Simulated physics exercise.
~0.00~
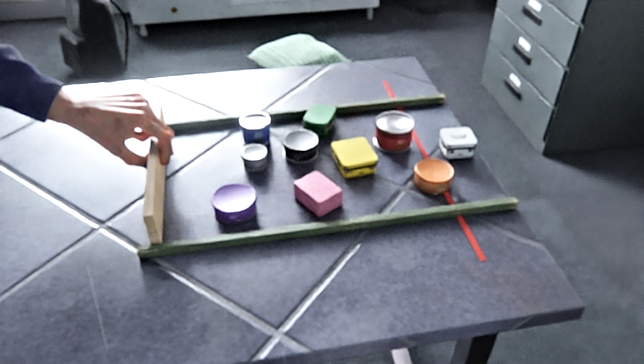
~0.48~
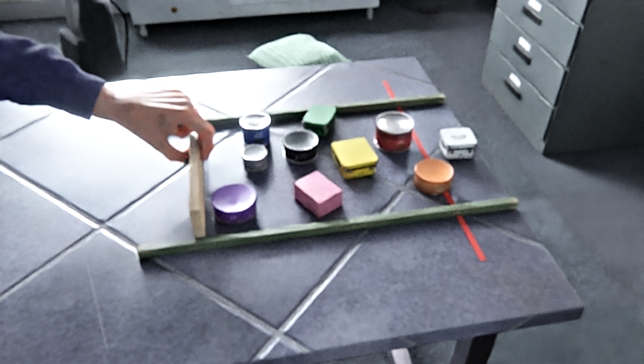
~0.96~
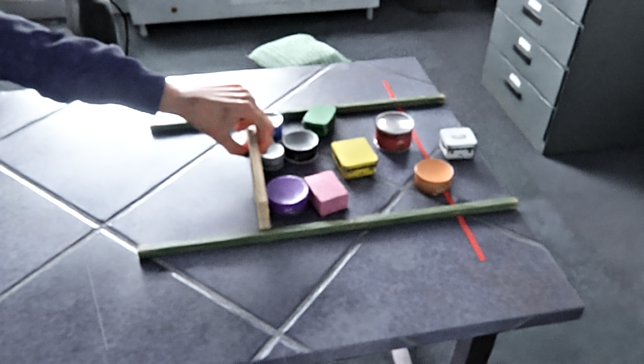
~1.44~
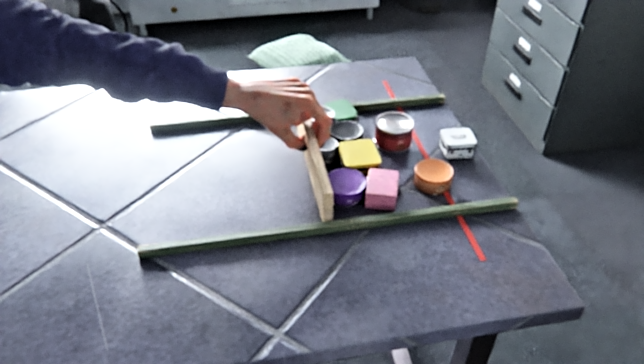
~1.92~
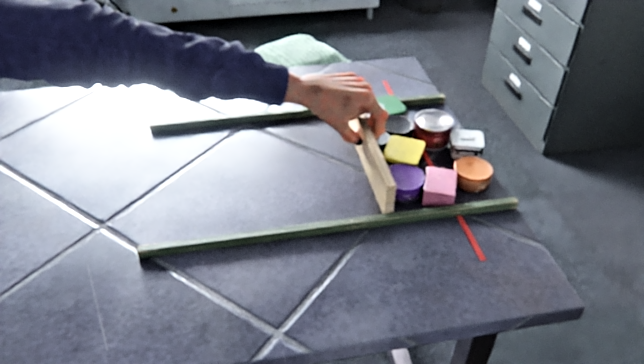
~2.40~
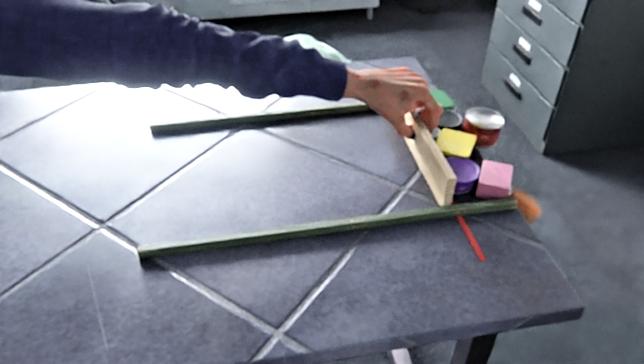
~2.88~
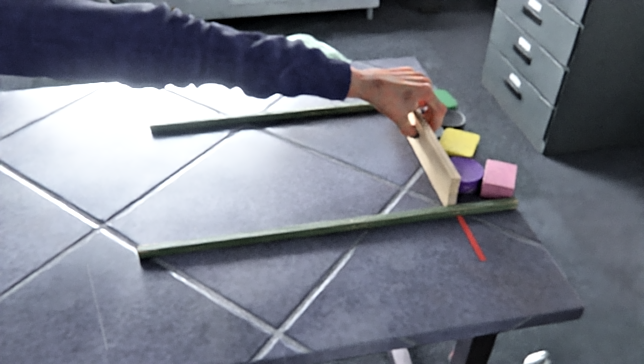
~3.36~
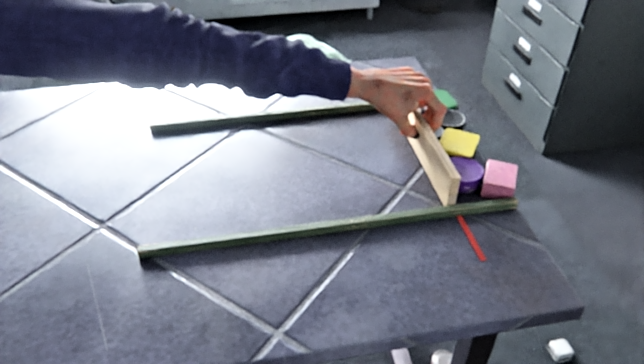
A hand holding an upright wooden board reaches in from the left over a dark tiled table, seen from above at an angle, with grey drawers behind. Between two green strips sit small tins, pots and blocks in blue, green, yellow, pink, purple and black, with a red tin, orange tub and white case farther right near a red tape line. The board slides steadily right, gathering the purple pot and its neighbours, then crowding everything toward the edge. The white case, orange tub and red tin go over. The board stops, with green, yellow, purple and pink pieces still on the table.
